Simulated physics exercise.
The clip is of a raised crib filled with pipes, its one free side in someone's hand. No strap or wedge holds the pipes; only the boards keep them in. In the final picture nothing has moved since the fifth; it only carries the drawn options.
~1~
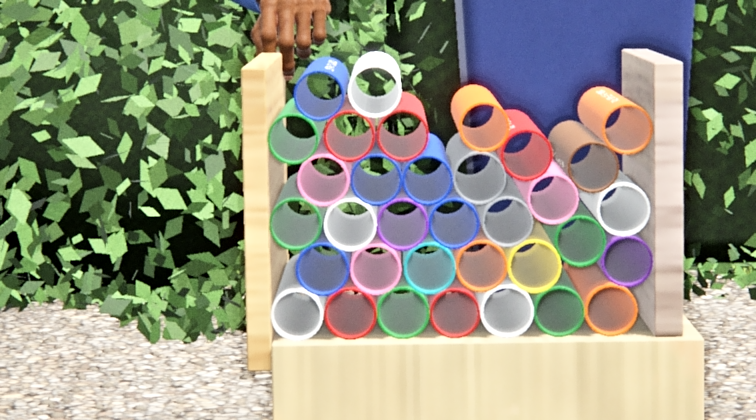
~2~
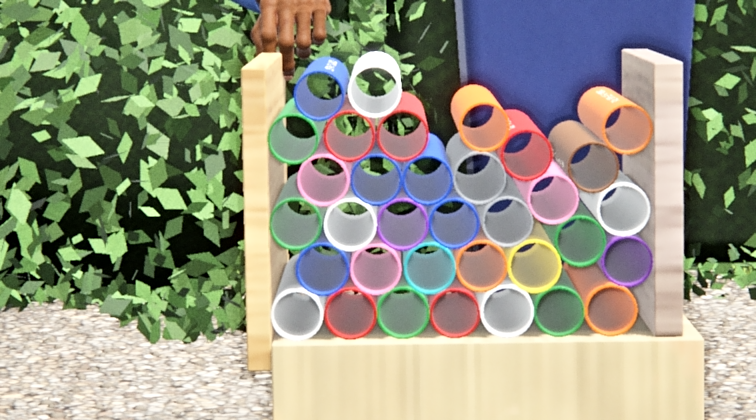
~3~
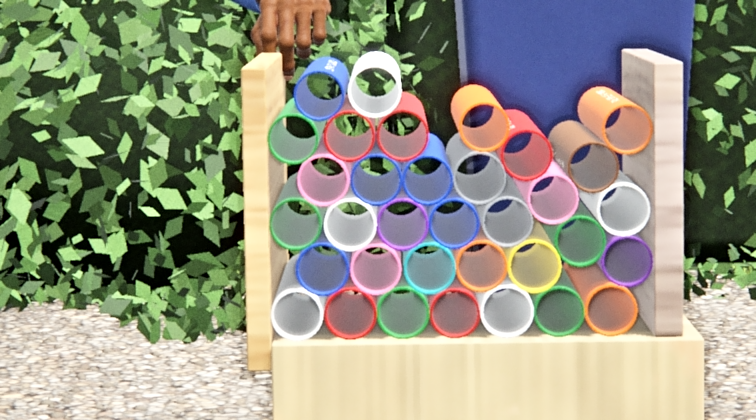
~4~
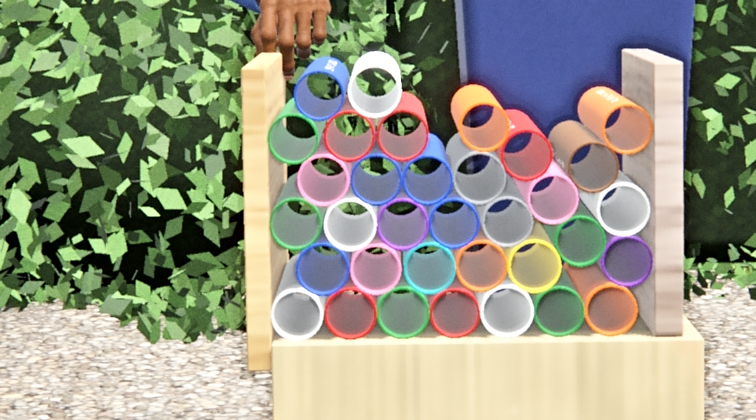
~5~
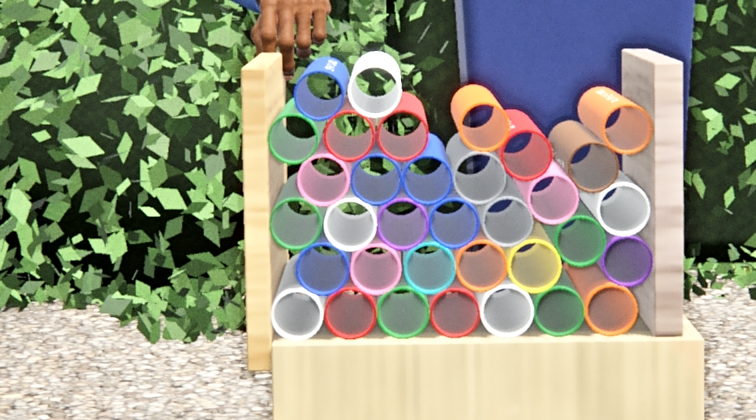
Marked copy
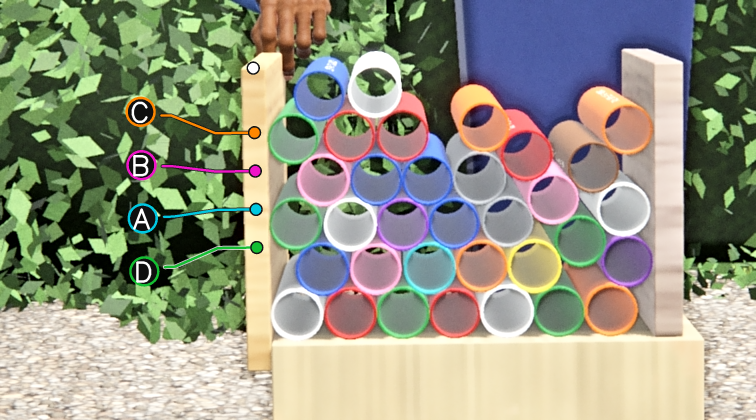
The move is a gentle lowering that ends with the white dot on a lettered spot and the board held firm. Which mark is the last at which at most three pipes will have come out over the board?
D is the limit.
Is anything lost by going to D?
At D: Yes.
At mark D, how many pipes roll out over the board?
The count is two.
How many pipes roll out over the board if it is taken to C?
The count is none.
On the marked copy, A at (256, 209); B at (256, 171); C at (255, 132); D at (257, 247); the white dot at (254, 68).
Following D. Soon after the start, top of the board (267, 148).
Later, top of the board (269, 242).
In the end, top of the board (269, 246), two out over the board.
As for the rest, A two out over the board; B none out over the board; C none out over the board.
